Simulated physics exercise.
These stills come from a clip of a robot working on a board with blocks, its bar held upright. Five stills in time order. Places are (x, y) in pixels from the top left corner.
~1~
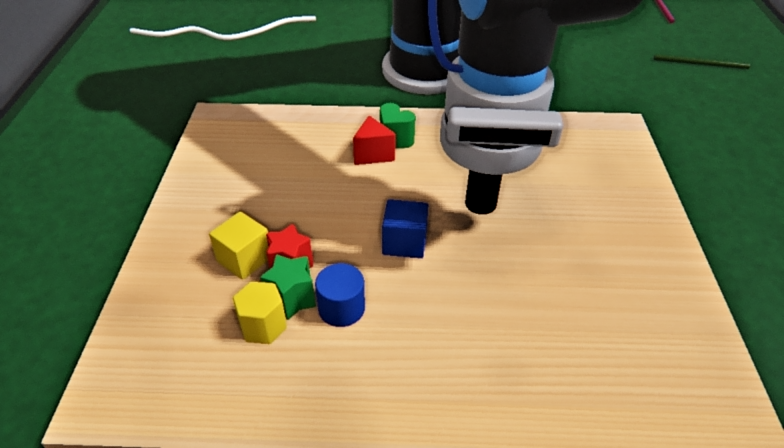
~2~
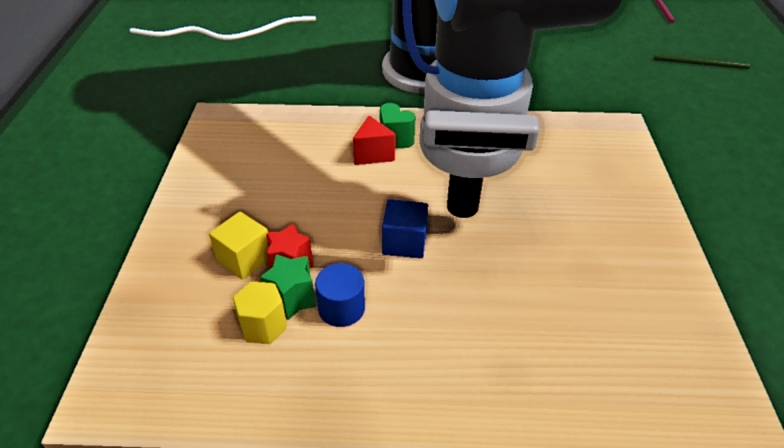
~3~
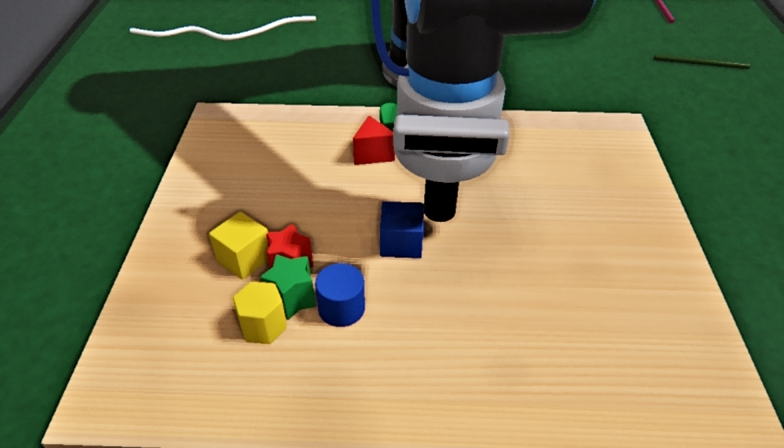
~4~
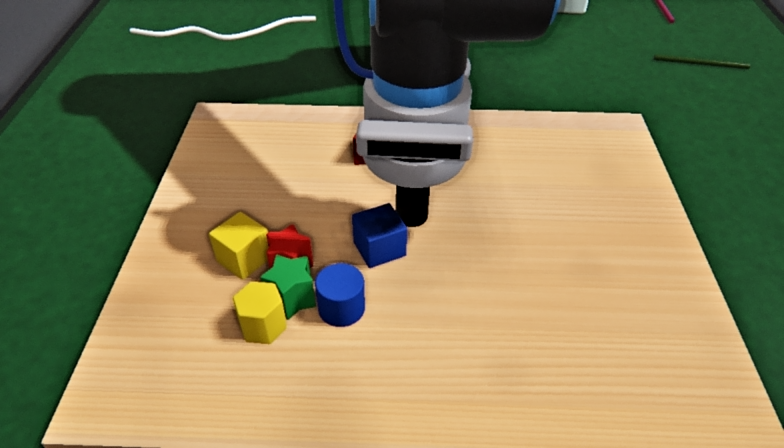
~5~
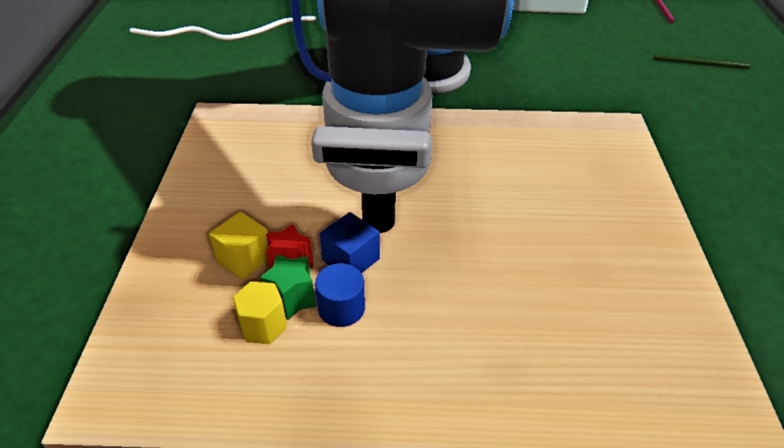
In this clip, a robot arm over a wooden board moves its black tip left until it meets a blue cube, then pushes the cube left and slightly nearer the viewer, toward a cluster of yellow, red, green and blue blocks.
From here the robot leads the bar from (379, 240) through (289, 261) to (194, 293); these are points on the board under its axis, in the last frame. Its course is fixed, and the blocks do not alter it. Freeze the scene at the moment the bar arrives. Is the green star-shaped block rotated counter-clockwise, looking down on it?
It seems not.
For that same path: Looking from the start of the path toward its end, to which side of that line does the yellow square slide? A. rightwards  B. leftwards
A
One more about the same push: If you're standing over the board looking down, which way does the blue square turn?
Short answer: Counterclockwise.
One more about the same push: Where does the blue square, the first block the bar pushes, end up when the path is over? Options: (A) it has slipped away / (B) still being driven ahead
Answer: A.
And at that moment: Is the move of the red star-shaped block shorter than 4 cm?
No, that is not how it ends up.
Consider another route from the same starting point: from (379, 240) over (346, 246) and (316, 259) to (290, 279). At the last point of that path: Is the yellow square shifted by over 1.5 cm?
No - that is not the case.
On the path given first. One third of the way, bar (315, 234); red star-shaped block (272, 246), turned 35° clockwise; green star-shaped block (278, 287); blue square (316, 253), turned 50° anticlockwise.
Two thirds of the way, bar (252, 254); yellow square (221, 228); red star-shaped block (239, 270), turned 35° clockwise; green star-shaped block (280, 290), turned 20° clockwise; blue square (313, 256), turned 65° anticlockwise.
At the end, bar (187, 275); yellow square (210, 227), turned 25° clockwise; red star-shaped block (218, 282), turned 15° anticlockwise; green star-shaped block (280, 290), turned 20° clockwise; blue square (313, 256), turned 65° anticlockwise.
